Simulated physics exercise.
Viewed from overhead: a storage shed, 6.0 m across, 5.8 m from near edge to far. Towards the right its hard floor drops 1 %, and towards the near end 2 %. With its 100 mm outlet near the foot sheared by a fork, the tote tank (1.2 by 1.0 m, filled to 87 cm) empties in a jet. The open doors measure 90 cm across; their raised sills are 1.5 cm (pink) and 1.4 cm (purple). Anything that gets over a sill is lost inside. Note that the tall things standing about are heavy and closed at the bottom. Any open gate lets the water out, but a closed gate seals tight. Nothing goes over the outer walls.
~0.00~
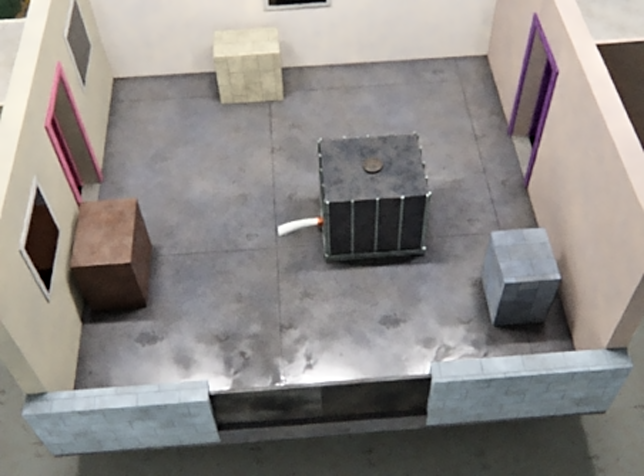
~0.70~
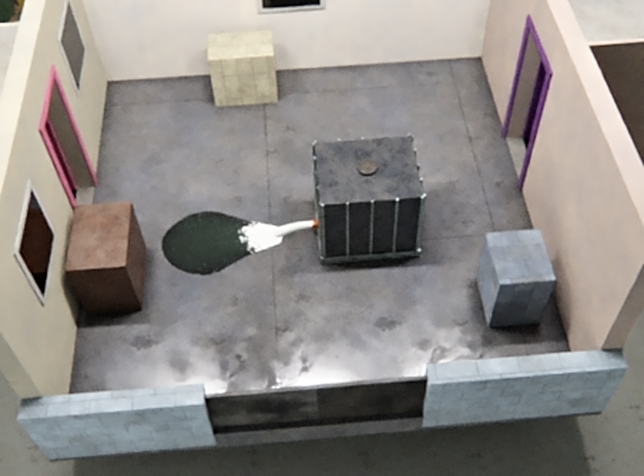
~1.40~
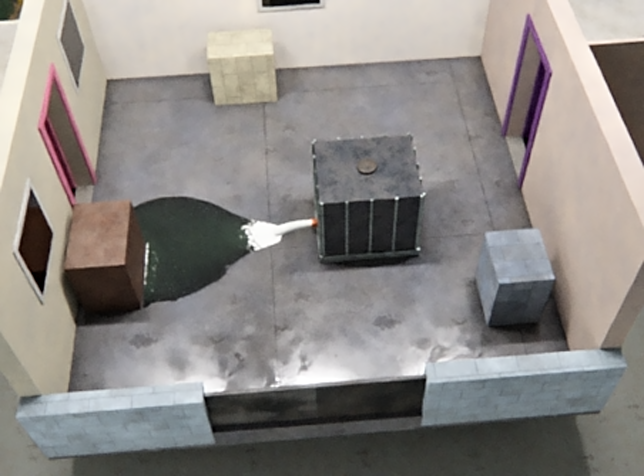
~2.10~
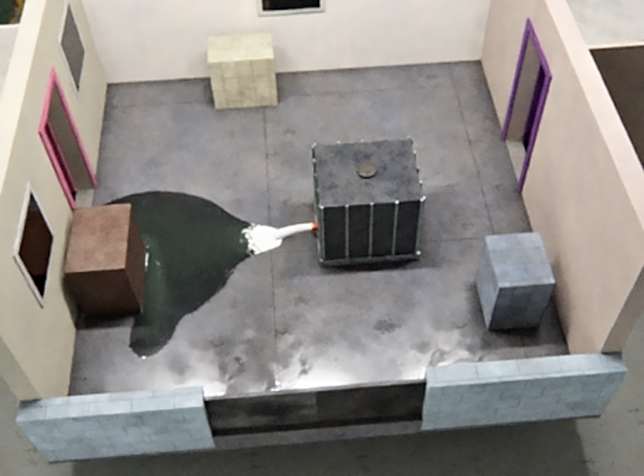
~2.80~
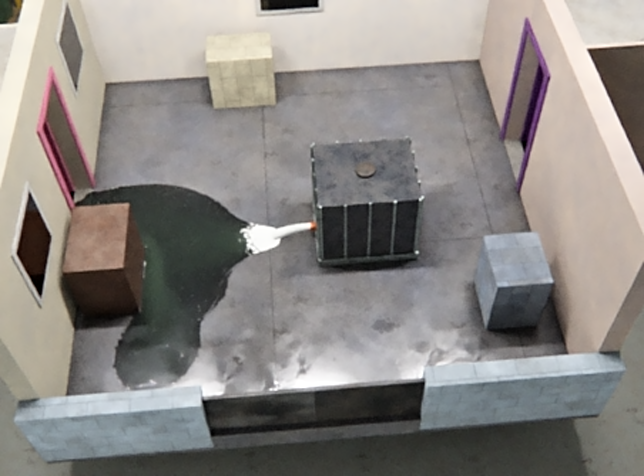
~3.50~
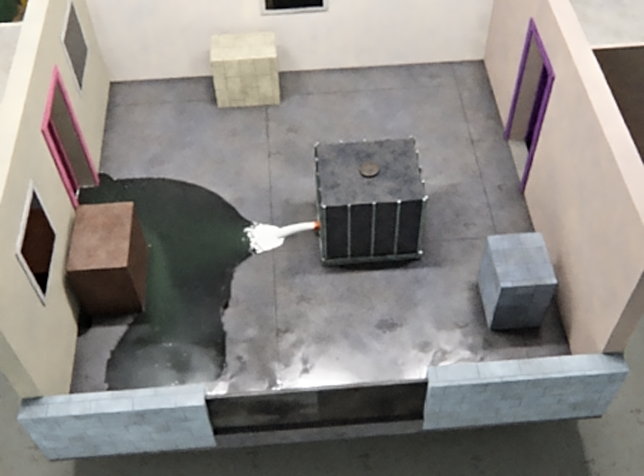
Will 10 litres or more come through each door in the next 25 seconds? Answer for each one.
Pink door - at or over that amount. Purple door - under that amount.
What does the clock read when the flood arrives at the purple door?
Purple 24.5 s.
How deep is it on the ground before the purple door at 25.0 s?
Depth: Approx. 0.6 cm.
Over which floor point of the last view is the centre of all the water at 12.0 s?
The water's centre sits near (216, 294).
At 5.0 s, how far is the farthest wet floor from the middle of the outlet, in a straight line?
It's got to near 3.8 m out by then.
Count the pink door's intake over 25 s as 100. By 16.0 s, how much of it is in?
Something like 75 in a hundred has arrived by then.
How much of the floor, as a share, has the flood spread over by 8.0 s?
Roughly 30 per cent.
After 5.0 s water covers 20 % of the floor and is deepest (6 cm) near (156, 255); pink door 3.4 cm at the sill, 8 L in, purple door not reached.
After 8.0 s water covers 30 % of the floor and is deepest (6 cm) near (156, 255); pink door 3.2 cm at the sill, 20 L in, purple door not reached.
After 12.0 s water covers 40 % of the floor and is deepest (6 cm) near (278, 236); pink door 3.1 cm at the sill, 32 L in, purple door not reached.
After 16.0 s water covers 50 % of the floor and is deepest (6 cm) near (278, 236); pink door 3 cm at the sill, 42 L in, purple door not reached.
After 25.0 s water covers 60 % of the floor and is deepest (8 cm) near (579, 388); pink door 2.4 cm at the sill, 58 L in, purple door 0.56 cm at the sill, 0 L in.
